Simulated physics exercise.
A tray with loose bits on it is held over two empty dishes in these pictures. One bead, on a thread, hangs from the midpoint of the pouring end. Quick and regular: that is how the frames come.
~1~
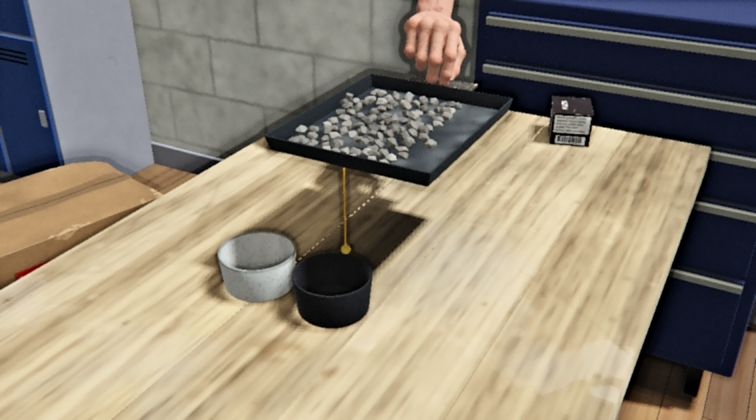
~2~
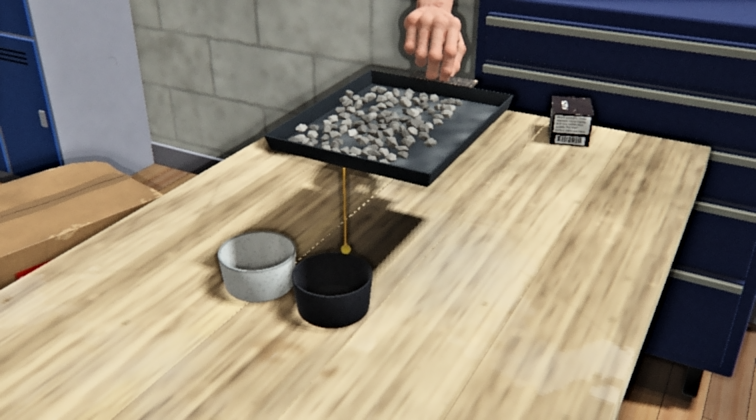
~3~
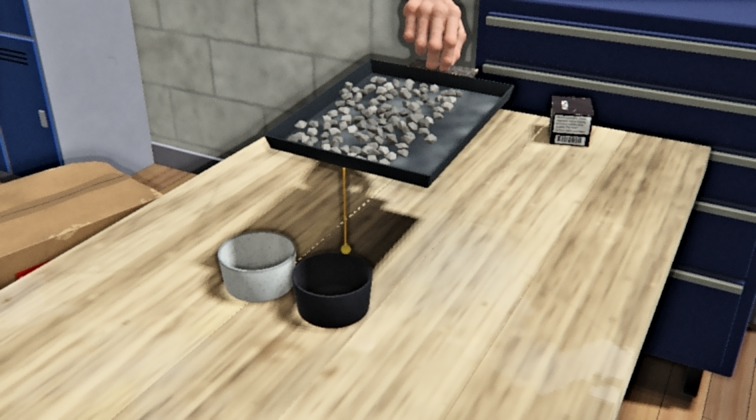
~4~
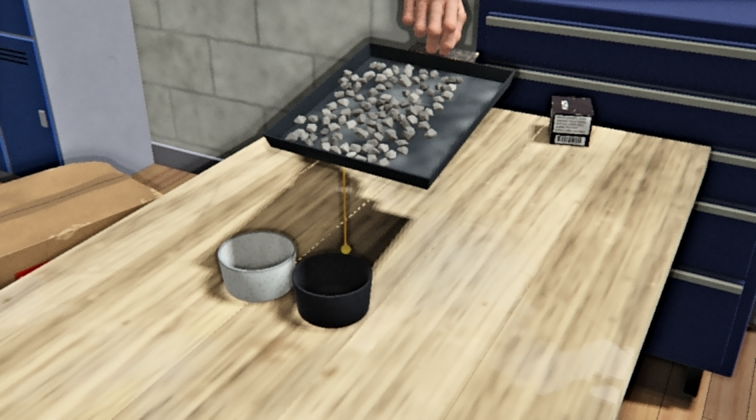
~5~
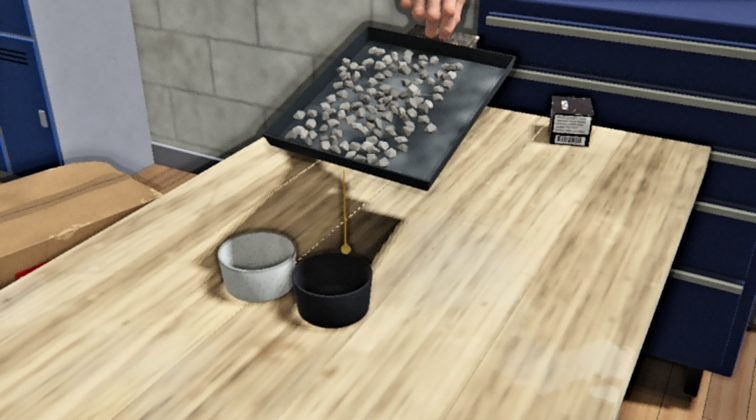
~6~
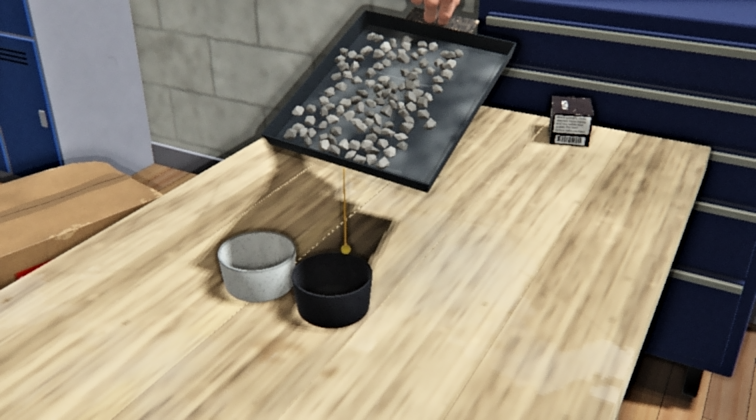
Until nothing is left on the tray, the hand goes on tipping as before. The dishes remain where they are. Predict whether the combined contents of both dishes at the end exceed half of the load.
Between them the dishes get the lesser amount.
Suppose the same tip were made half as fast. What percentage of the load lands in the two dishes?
Close to 40 in a hundred.
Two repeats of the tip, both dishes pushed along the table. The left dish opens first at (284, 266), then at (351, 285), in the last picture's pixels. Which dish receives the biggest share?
The first try favours the rightmost one, and the second try favours the leftmost one.
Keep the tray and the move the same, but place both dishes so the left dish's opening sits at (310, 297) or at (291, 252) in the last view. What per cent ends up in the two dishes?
Around 40 and around 30 per cent, in that order.
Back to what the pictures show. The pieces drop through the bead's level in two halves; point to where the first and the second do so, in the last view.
I'd say close to (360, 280) at first and close to (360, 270) later on.
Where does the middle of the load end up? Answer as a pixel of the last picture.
Close to (371, 329) in the last picture.
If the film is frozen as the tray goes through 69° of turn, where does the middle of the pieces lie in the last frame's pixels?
The load is centred near (361, 158).
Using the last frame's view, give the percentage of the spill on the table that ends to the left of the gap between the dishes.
Near 20 in a hundred.
Just after the last frame, tray tipped steeply; the larger part on the tray; about a tenth in the air.
A moment on, tray tipped past a quarter turn; about a tenth on the tray; roughly a quarter in the right dish; roughly half outside both; roughly a quarter in the air.
Further on, tray tipped past a quarter turn; roughly a quarter in the right dish; roughly two thirds outside both.
When it is over, tray tipped past a quarter turn; roughly a quarter in the right dish; not one in the left dish; roughly two thirds outside both.
